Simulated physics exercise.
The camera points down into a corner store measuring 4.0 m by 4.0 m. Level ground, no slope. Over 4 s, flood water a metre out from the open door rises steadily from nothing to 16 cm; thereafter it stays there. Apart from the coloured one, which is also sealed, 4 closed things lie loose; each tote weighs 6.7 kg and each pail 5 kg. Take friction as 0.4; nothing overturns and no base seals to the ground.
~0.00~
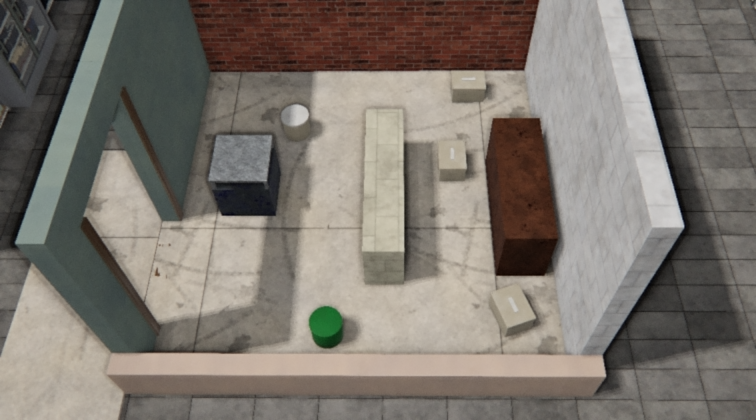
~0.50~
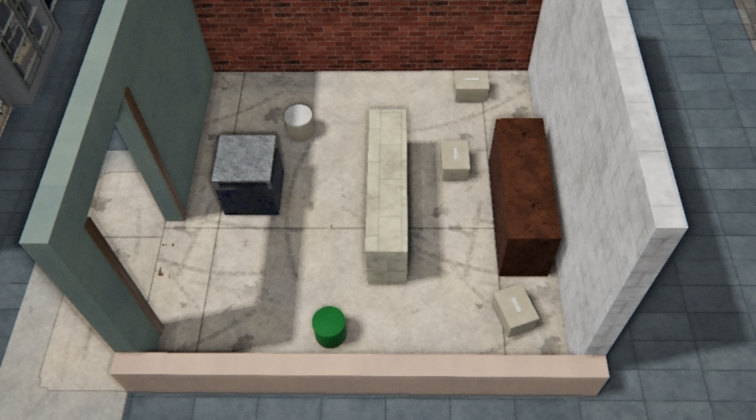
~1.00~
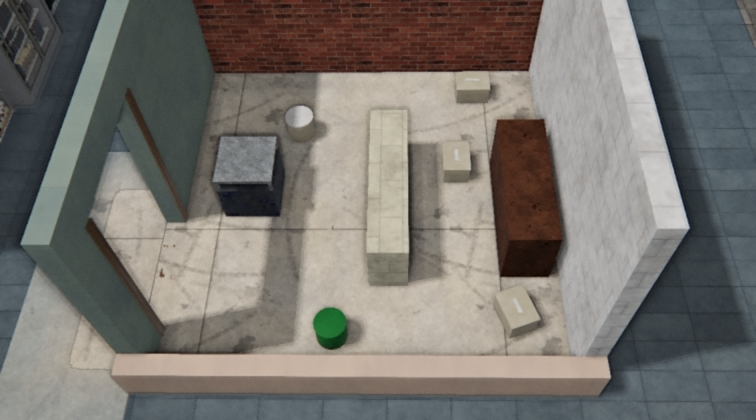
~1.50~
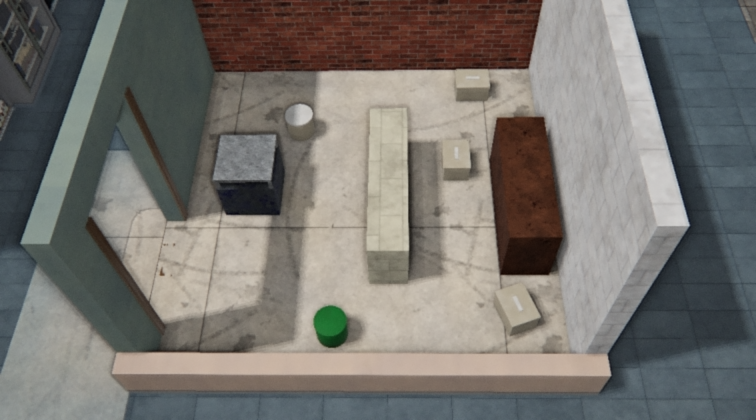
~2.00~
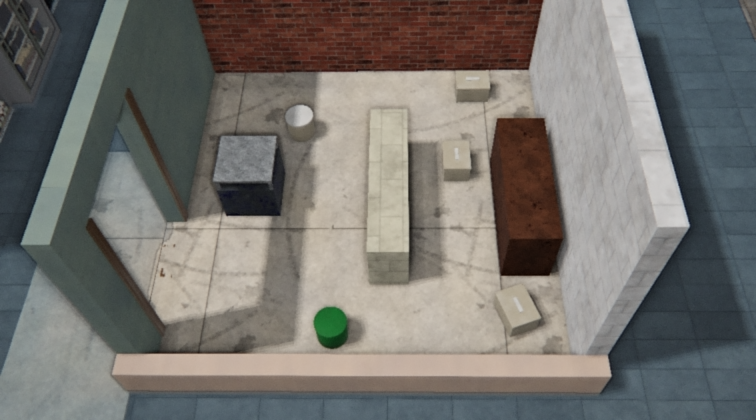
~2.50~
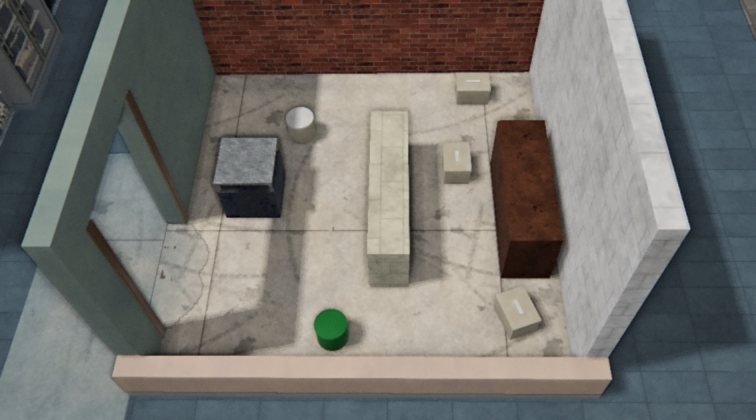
A green pail sat still on the floor of a small open-topped room with boxes and counters, while a thin patch of water crept in through the doorway on the left.
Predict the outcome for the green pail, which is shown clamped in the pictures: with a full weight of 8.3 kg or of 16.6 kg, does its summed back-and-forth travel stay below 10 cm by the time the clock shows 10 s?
The outcome: Only the heavier weight passes.
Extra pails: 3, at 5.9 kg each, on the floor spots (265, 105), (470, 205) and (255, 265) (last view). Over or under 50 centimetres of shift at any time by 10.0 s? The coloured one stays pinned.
Spot one stays inside, spot two stays inside, spot three crosses the limit.
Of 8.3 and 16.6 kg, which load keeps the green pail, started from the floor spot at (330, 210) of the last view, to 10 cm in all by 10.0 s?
Looking at the loads, only the heavier keeps it.
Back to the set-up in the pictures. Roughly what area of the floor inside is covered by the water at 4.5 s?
Somewhere around 4.0 m2, roughly.
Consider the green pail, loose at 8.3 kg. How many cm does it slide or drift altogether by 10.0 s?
Total path: Roughly 150 cm.
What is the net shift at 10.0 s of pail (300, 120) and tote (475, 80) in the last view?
Shifts: 5 cm / 0 cm.
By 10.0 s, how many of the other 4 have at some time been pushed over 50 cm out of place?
The count comes to 1.
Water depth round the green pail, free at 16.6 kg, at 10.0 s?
Depth: Approx. 9 cm.
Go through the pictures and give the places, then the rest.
The first frame shows the green pail at (325, 321) rests on the ground; water covers 0.0 m2; 0 of 5 have shifted.
The second frame shows the green pail at (328, 321), on the bottom; 0.0 m2 under water; 0 of 5 have shifted.
The third frame shows the green pail at (330, 322) rests on the ground; water covers 0.0 m2; 0 of 5 have shifted.
The fourth frame shows the green pail at (330, 321), on the bottom; 0.0 m2 under water; 0 of 5 have shifted.
The fifth frame shows the green pail at (330, 322) rests on the ground; water covers 0.0 m2; 0 of 5 have shifted.
The sixth frame shows the green pail at (330, 324), on the bottom; water covers 0.3 m2; 0 of 5 have shifted.
After 3.5 s the green pail would be 0 cm from its start with 8.3 kg and 0 cm from its start with 16.6 kg; 0 cm of water round it then.
After 4.5 s the green pail would be 0 cm from its start with 8.3 kg and 0 cm from its start with 16.6 kg; 3 cm of water round it then.
After 7.0 s the green pail would be 56 cm from its start with 8.3 kg and 0 cm from its start with 16.6 kg; 8 cm of water round it then.
After 10.0 s the green pail would be 141 cm from its start with 8.3 kg and 0 cm from its start with 16.6 kg; 9 cm of water round it then.
